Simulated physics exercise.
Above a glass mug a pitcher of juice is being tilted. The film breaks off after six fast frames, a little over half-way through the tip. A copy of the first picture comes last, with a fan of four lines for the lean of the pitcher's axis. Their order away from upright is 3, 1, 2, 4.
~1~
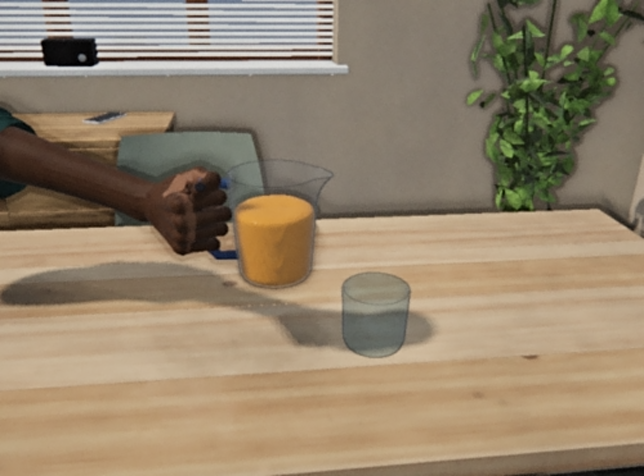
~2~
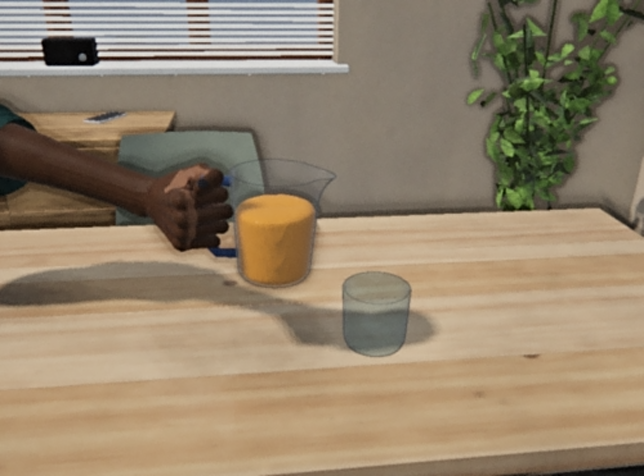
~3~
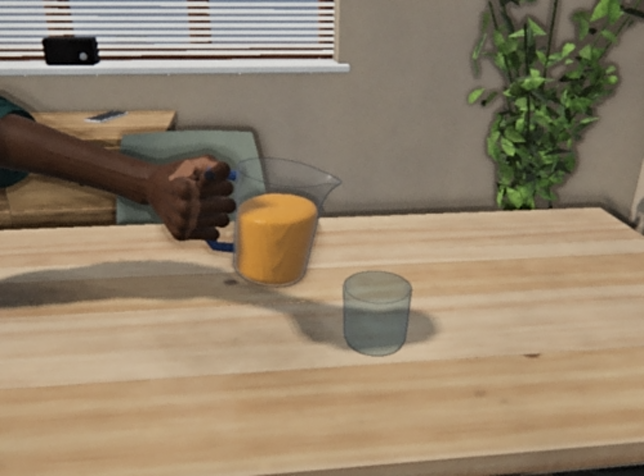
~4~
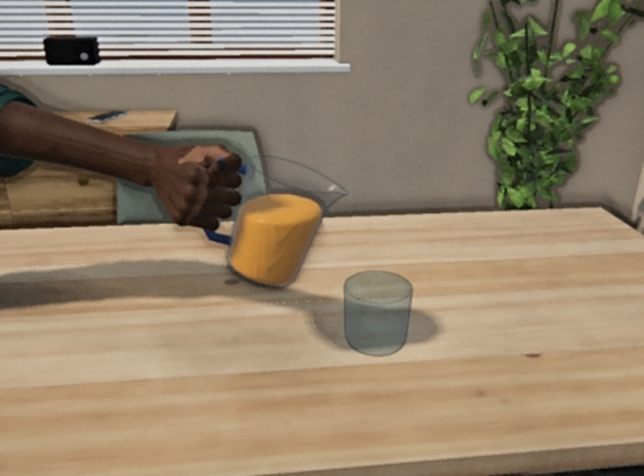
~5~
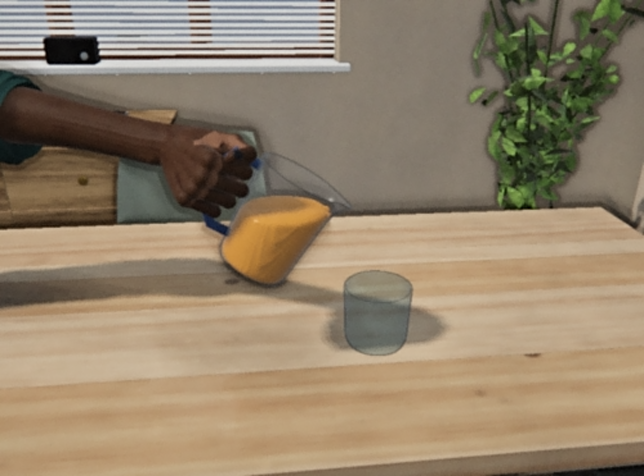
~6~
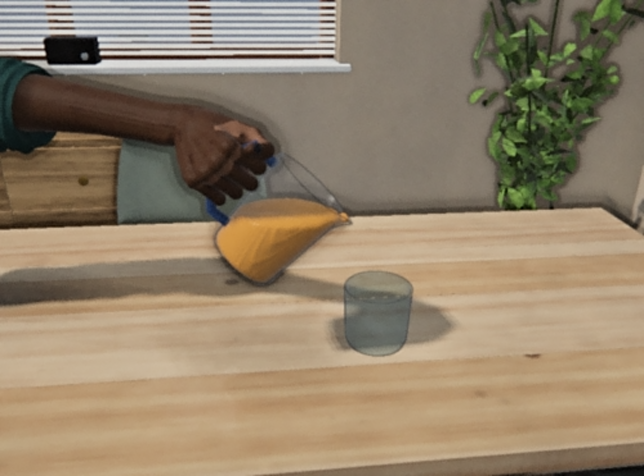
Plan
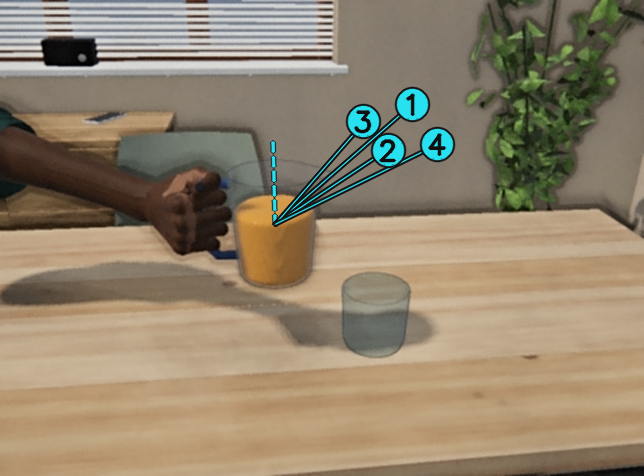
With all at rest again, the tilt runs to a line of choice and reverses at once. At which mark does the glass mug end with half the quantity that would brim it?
Best: 4.
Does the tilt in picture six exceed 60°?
No, it does not.
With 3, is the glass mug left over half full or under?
Under.
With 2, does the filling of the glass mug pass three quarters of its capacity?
No, it does not.
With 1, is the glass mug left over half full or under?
Under half.
On the marked copy, 1 at (399, 115); 2 at (373, 158); 3 at (352, 135); 4 at (421, 152).
If 1 is chosen, the glass mug ends with about 14 % of what it can hold.
If 2 is chosen, the glass mug ends with about 30 % of what it can hold.
If 3 is chosen, the glass mug ends with about 4 % of what it can hold.
If 4 is chosen, the glass mug ends with about 52 % of what it can hold.
